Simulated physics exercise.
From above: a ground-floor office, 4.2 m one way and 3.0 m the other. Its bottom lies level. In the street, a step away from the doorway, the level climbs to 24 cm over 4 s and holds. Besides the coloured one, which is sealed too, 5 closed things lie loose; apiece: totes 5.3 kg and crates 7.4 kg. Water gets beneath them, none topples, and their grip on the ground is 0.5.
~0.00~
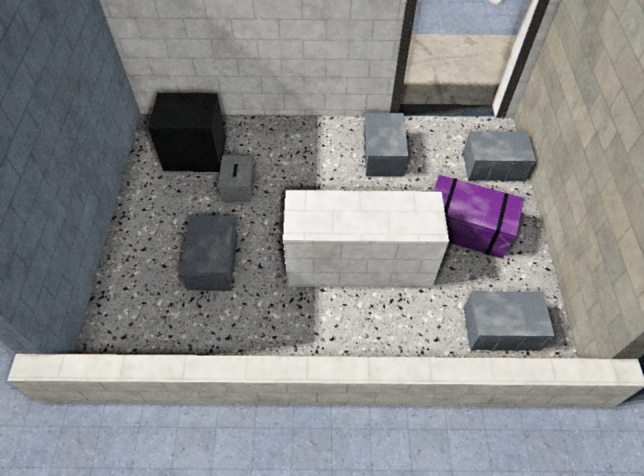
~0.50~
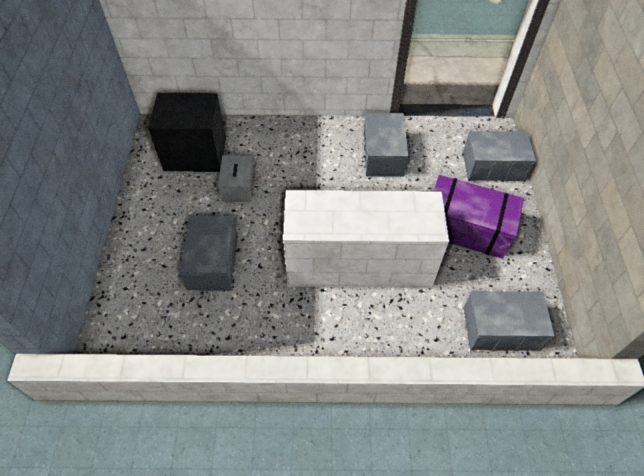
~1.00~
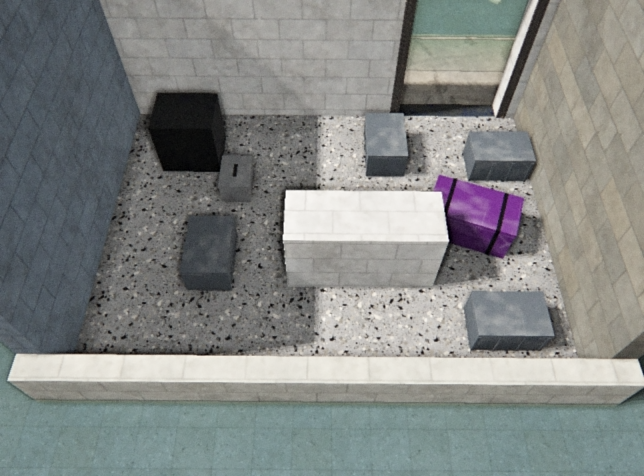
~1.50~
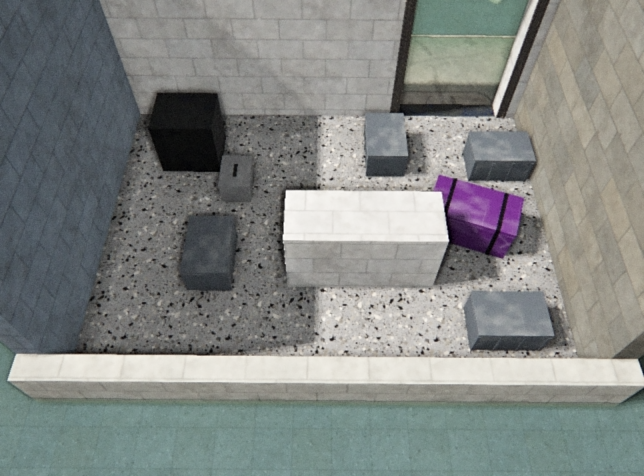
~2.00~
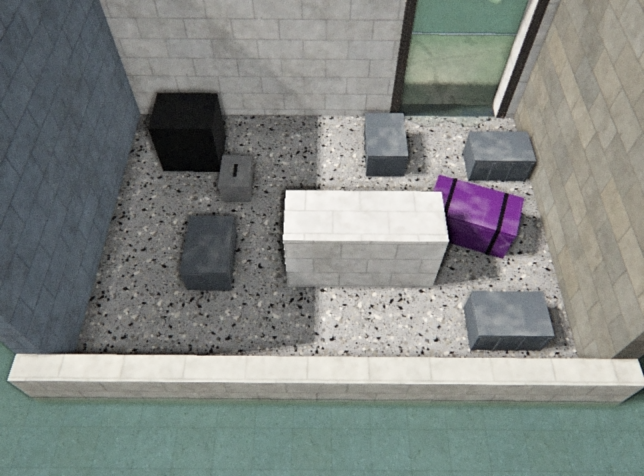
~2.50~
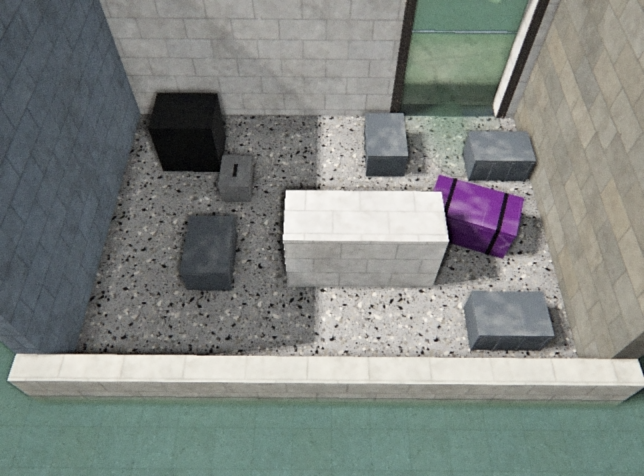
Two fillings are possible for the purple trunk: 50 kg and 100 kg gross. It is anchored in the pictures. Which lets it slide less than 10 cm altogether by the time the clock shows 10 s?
For it, only the higher weight holds it.
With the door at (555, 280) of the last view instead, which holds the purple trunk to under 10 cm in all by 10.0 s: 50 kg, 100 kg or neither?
In that case only the higher weight holds it.
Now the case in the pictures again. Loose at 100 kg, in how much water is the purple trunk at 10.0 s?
Roughly 11 cm.
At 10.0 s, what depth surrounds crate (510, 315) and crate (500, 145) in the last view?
About 12 and 16 cm.
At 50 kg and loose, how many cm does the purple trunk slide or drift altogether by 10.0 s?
Some 100 cm in all.
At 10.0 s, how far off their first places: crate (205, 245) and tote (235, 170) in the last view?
In turn: 60 cm, 120 cm.
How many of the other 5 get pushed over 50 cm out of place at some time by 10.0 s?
I count 4.
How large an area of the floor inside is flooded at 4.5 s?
Roughly 4.0 m2.
After 3.5 s the purple trunk would be 0 cm from its start with 50 kg and 0 cm from its start with 100 kg; 3 cm of water round it then.
After 4.5 s the purple trunk would be 2 cm from its start with 50 kg and 0 cm from its start with 100 kg; 8 cm of water round it then.
After 7.0 s the purple trunk would be 60 cm from its start with 50 kg and 0 cm from its start with 100 kg; 11 cm of water round it then.
After 10.0 s the purple trunk would be 90 cm from its start with 50 kg and 0 cm from its start with 100 kg; 11 cm of water round it then.
